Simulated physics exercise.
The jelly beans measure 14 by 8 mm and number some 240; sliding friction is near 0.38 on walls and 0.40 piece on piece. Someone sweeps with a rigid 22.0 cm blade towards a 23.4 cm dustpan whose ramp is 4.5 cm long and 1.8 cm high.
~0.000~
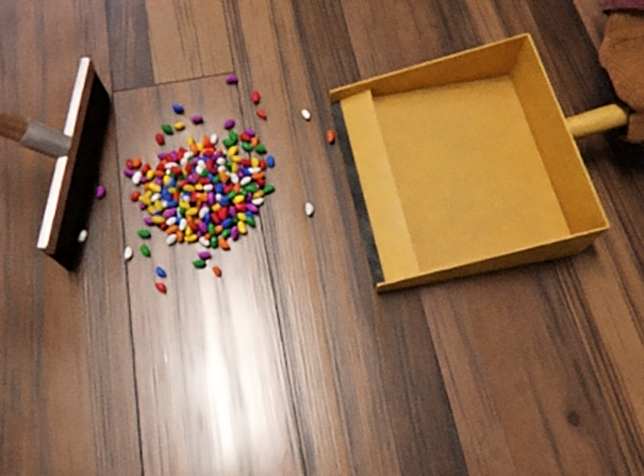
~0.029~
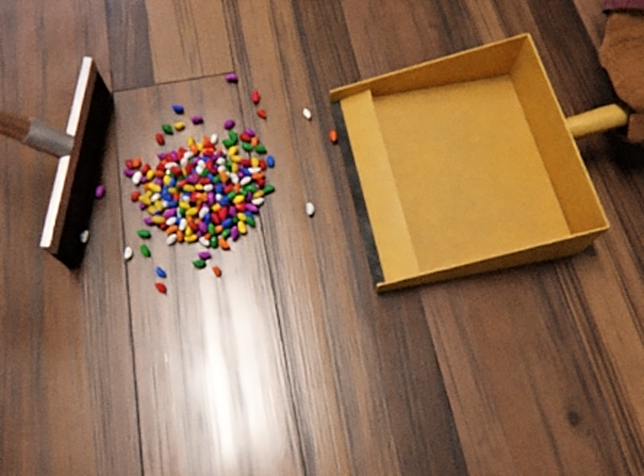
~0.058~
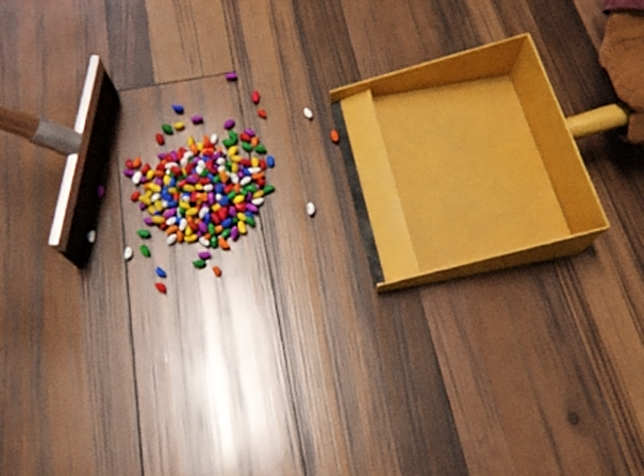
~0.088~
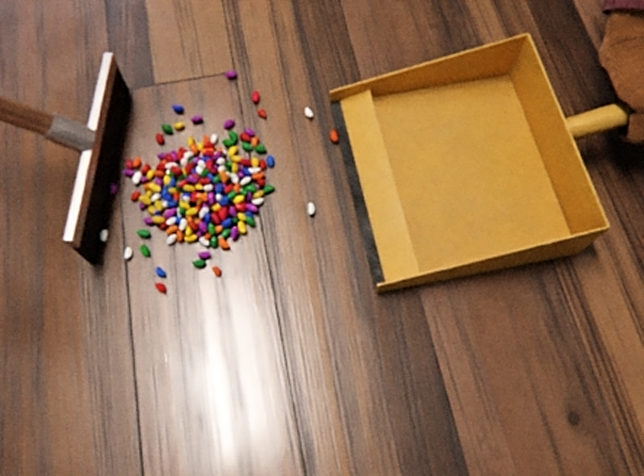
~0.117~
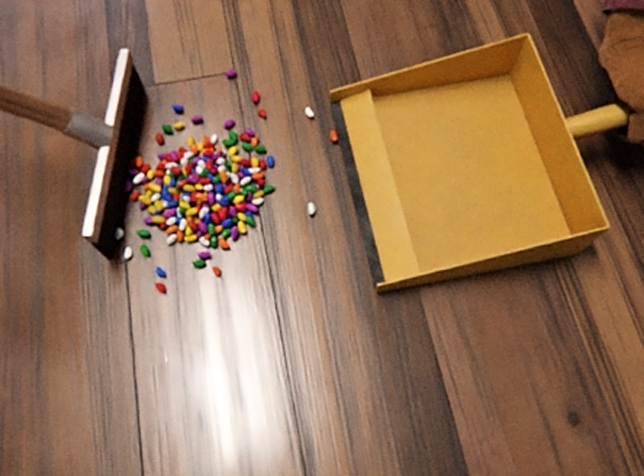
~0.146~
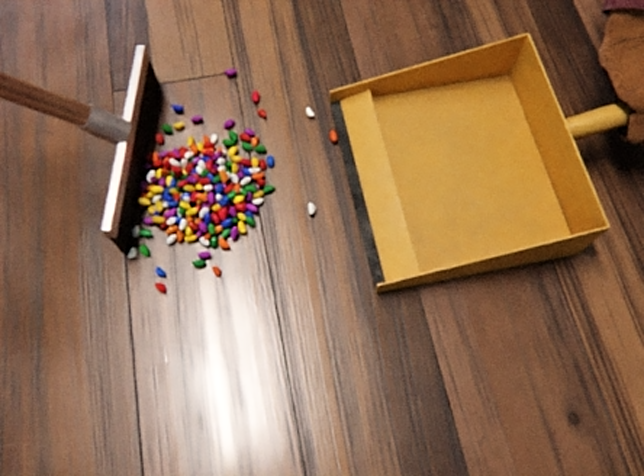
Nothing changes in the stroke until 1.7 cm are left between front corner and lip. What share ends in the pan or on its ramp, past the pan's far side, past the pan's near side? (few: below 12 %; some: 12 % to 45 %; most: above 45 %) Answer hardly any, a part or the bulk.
In the pan or on its ramp: Hardly any; past the pan's far side: Hardly any; past the pan's near side: Hardly any.
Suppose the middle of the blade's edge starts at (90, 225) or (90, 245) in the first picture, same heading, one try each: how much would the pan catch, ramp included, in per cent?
Some 20 and 25 per cent.
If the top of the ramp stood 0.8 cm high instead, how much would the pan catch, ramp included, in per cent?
In that case some 10 per cent.
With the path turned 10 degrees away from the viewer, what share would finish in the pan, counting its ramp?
Then about 5 per cent.
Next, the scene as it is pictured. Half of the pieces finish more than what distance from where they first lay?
Roughly 12 cm.
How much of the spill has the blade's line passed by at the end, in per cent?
Some 15 per cent.
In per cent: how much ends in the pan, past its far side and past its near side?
Pan 10, far side 10, near side 0.
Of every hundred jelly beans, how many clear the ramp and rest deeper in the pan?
Roughly 0 per cent.
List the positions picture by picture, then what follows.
Blade from (48, 248) to (89, 68), moved 0.0 cm, 0 of the pieces shifted so far; middle of the pieces at (205, 184); pan at (465, 172), in the first picture.
Blade from (51, 248) to (92, 67), moved 0.3 cm, 0 of the pieces shifted so far; middle of the pieces at (205, 184), in the second picture.
Blade from (59, 245) to (99, 66), moved 1.1 cm, 2 of the pieces shifted so far; middle of the pieces at (205, 184), in the third picture.
Blade from (73, 242) to (111, 63), moved 2.4 cm, 3 of the pieces shifted so far; middle of the pieces at (205, 184), in the fourth picture.
Blade from (92, 237) to (127, 59), moved 4.2 cm, 6 of the pieces shifted so far; middle of the pieces at (205, 184), in the fifth picture.
Blade from (110, 232) to (144, 55), moved 6.0 cm, 20 of the pieces shifted so far; middle of the pieces at (205, 184); pan at (465, 172). Its pace works out near 0.63 m/s, heading 5 degrees away from the viewer's side, in the sixth picture.
After 0.30 s, middle of the blade 13 cm from the lip; 0 % over the lip, far side 5 %, near side 0 %.
After 0.40 s, middle of the blade 6 cm from the lip; 0 % over the lip, far side 5 %, near side 0 %.
Then, at 0.63 s, middle of the blade 4 cm from the lip; 5 % over the lip, far side 10 %, near side 0 %.
By 1.6 s all is still; pan 10 %, far side 10 %, near side 0 %, in front of the lip or behind the blade 85 %.
